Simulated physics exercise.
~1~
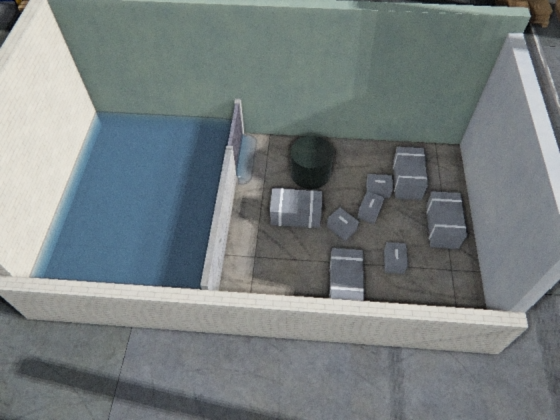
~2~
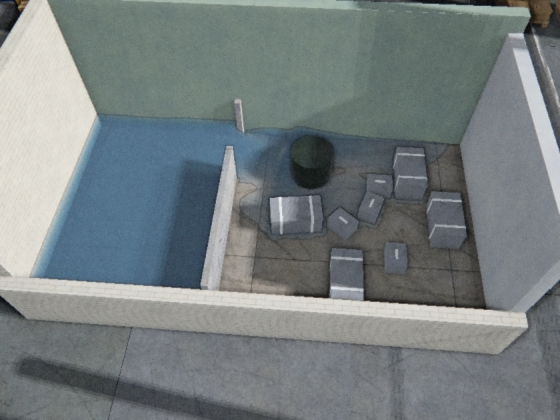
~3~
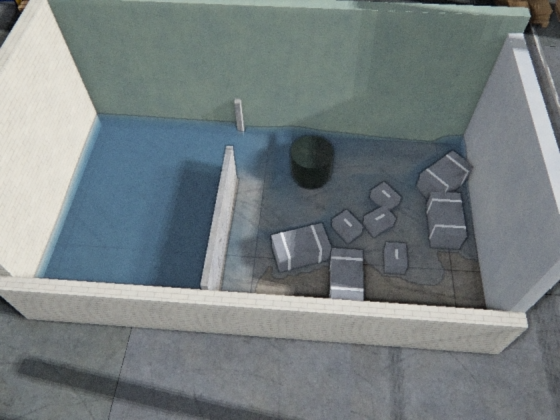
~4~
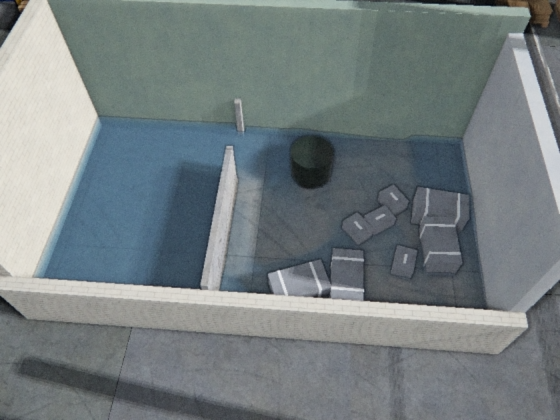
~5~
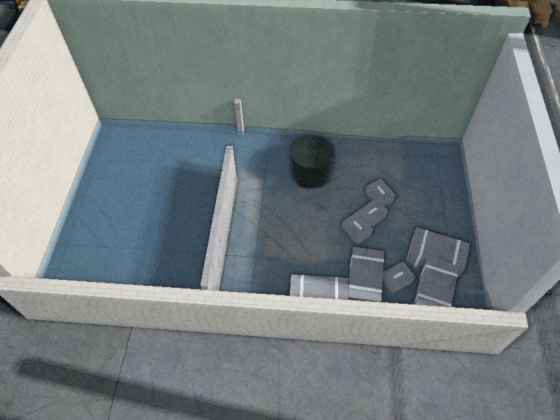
Blue water spreading past a broken divider in a walled basement, pushing grey strapped boxes toward the near right corner.
